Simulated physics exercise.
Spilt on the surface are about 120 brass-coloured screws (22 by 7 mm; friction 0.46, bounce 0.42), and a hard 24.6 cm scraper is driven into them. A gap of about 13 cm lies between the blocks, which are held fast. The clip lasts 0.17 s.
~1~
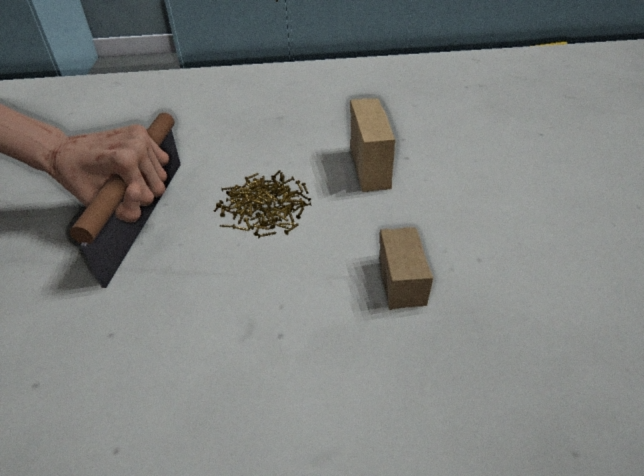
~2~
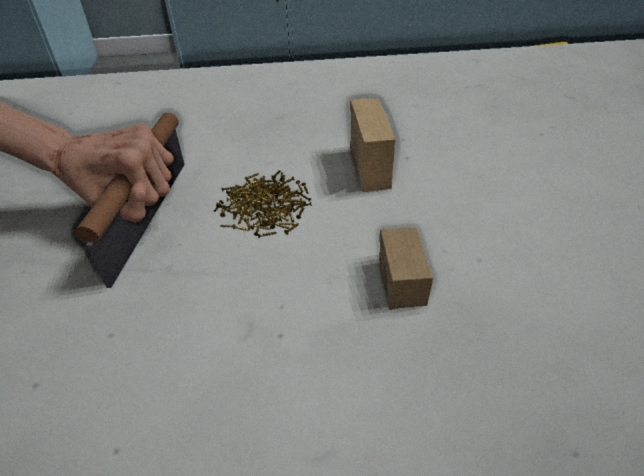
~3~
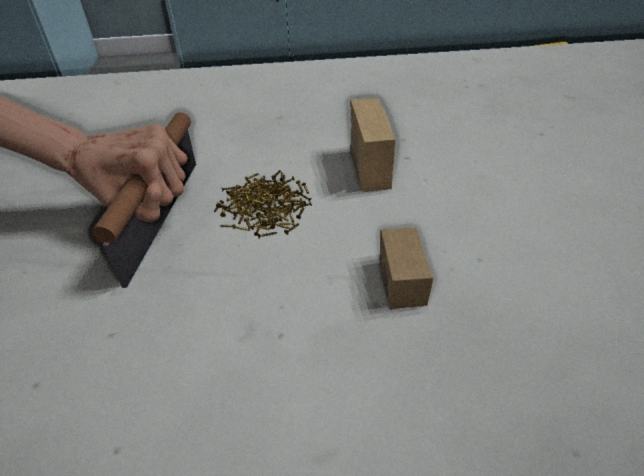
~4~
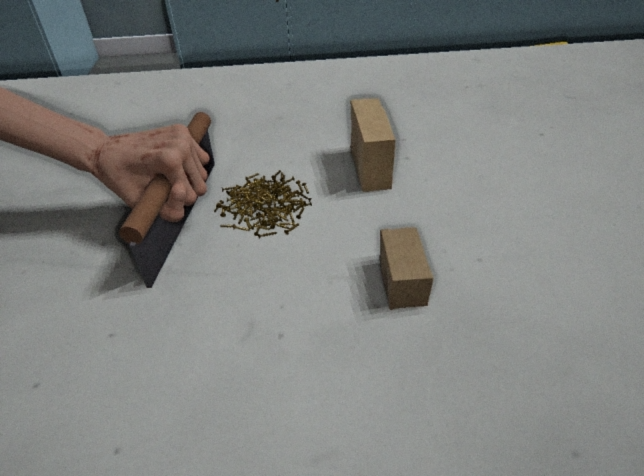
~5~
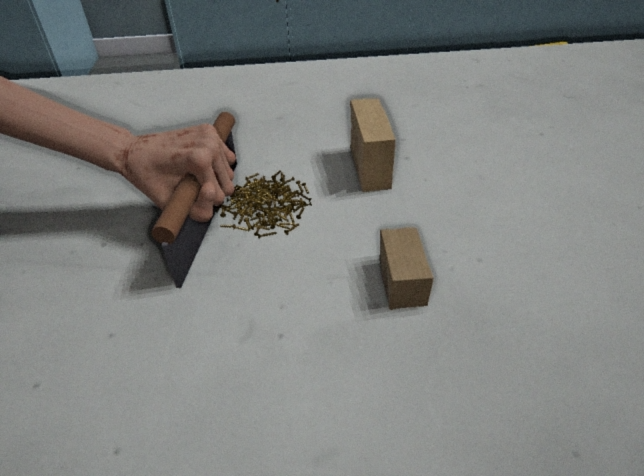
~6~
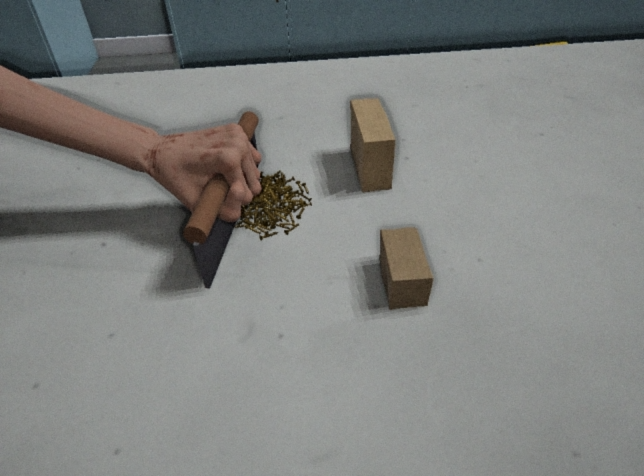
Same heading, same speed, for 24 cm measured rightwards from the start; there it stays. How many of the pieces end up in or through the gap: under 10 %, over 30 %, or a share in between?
It lets many pieces into the gap.
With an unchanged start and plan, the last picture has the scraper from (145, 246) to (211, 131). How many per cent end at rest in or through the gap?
10 %.
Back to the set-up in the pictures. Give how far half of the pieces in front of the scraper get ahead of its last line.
Roughly 6 cm.
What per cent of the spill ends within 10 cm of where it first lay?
5% or thereabouts.
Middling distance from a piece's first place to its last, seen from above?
About 16 cm.
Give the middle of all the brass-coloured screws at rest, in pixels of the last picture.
Close to pixel (373, 215) in the last view.
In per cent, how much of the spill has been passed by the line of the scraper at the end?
Roughly 0 per cent.
Then, 0.13 s after the last picture, scraper 23 cm from its start, spill 13 cm wide; held up before the blocks 100 %.
Then, 0.27 s after the last picture, scraper 24 cm from its start, spill 16 cm wide; in or through the gap 45 %, held up before the blocks 55 %.
Then, 0.38 s after the last picture, scraper 24 cm from its start, spill 16 cm wide; in or through the gap 50 %, held up before the blocks 50 %.
In the end, in or through the gap 50 %, round the near block 0 %, round the far block 0 %, held up before the blocks 50 %.
